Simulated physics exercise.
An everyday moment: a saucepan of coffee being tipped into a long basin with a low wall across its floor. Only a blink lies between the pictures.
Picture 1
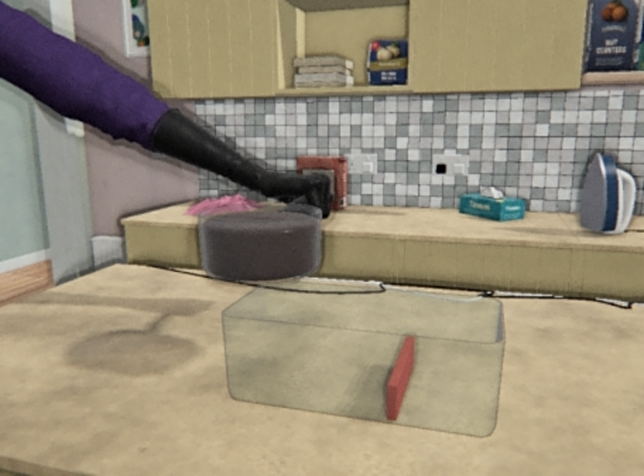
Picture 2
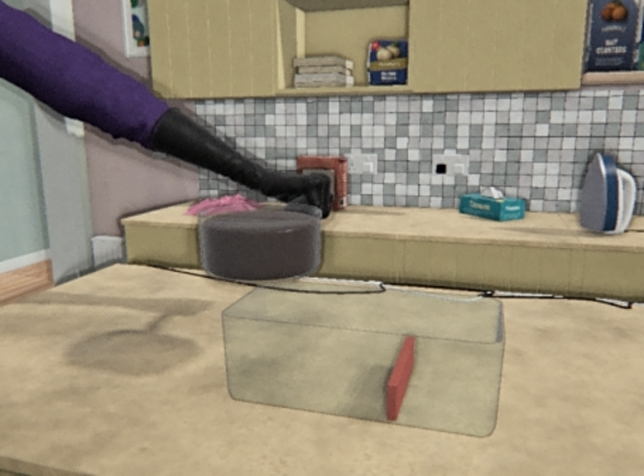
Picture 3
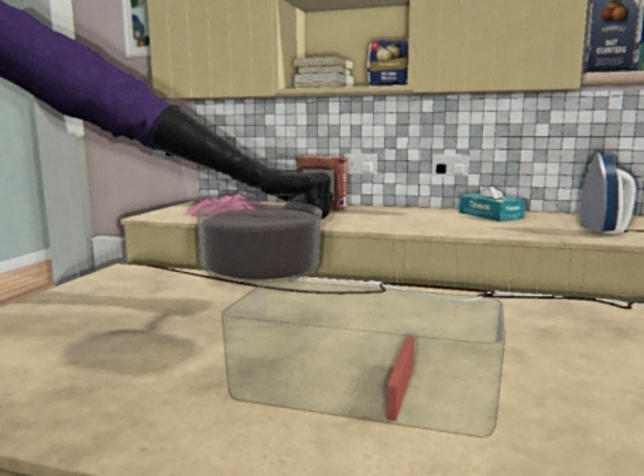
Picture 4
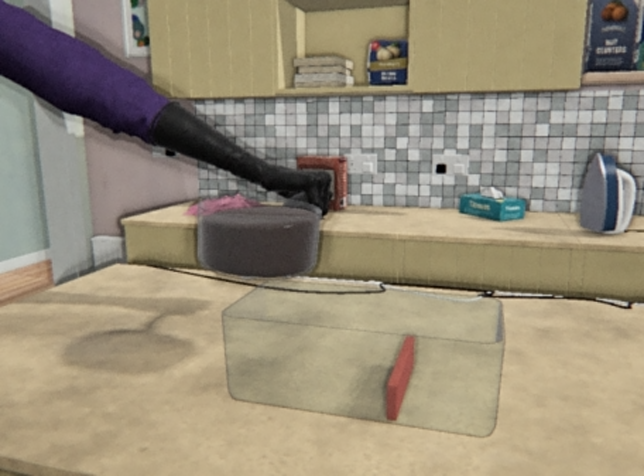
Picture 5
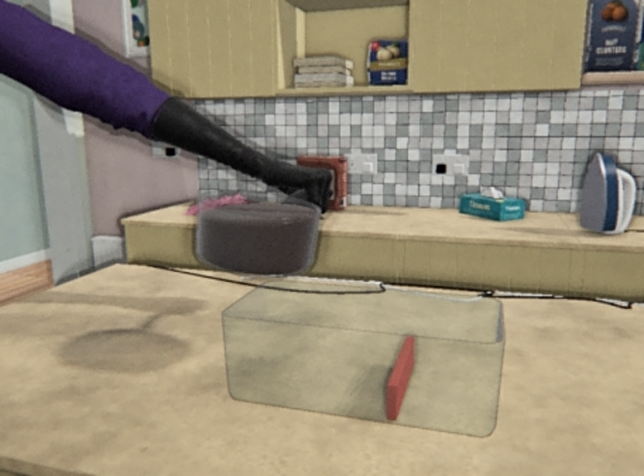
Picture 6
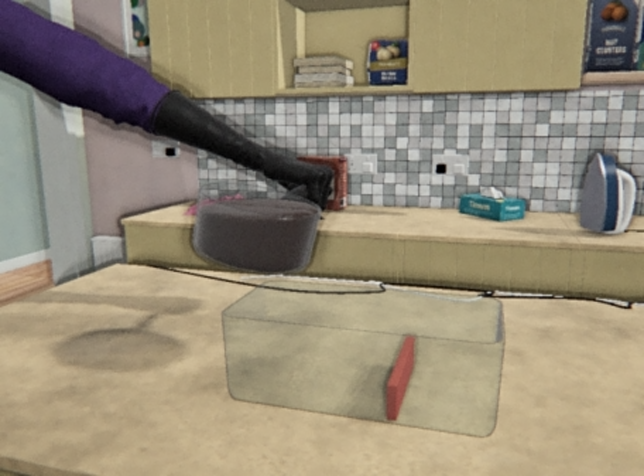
In a kitchen, a black-gloved hand in a purple sleeve slowly tilting a dark saucepan rightward above a clear, long basin.
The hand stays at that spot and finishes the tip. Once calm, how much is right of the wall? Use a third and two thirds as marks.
It comes to from a third to two thirds.
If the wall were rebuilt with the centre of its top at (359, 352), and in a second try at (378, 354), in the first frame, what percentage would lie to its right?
Roughly 95 per cent, and 85 per cent.
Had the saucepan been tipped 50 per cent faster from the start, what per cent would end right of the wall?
Some 50 per cent.
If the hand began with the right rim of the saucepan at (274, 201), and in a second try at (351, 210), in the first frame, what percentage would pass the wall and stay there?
First some 5, then 70 per cent.
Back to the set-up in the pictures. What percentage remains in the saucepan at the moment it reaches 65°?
Some 50 per cent.
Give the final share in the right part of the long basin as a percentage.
It comes to 50 per cent or so.
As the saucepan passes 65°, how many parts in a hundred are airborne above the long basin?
It comes to 30 per cent or so.
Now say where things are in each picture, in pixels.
In the first picture, it leans 0°; its right rim is at (318, 216); the coffee meets the walls at (211, 218) and (318, 223); the long basin's rim runs from (245, 297) to (502, 321); the wall's top is at (402, 360).
In the second picture, it leans 1°; its right rim is at (318, 216); the coffee meets the walls at (211, 218) and (317, 222).
In the third picture, it leans 2°; its right rim is at (318, 216); the coffee meets the walls at (211, 216) and (317, 221).
In the fourth picture, it leans 5°; its right rim is at (318, 216); the coffee meets the walls at (210, 214) and (317, 218).
In the fifth picture, it leans 8°; its right rim is at (317, 216); the coffee meets the walls at (209, 210) and (317, 215).
In the sixth picture, it leans 13°; its right rim is at (317, 216); the coffee meets the walls at (209, 205) and (318, 211).
A moment on, the tilt is 65° and 51 per cent is still to pour, 16 is left of the wall and 1 right of it.
Next, the tilt is 101° and 7 per cent is still to pour, 32 is left of the wall and 49 right of it.
Then the tilt is 112° and 0 per cent is still to pour, 48 is left of the wall and 50 right of it.
Later the tilt is 112° and 0 per cent is still to pour, 48 is left of the wall and 51 right of it.
Finally, 48 per cent lies left of the wall, 51 right of it and 1 outside.
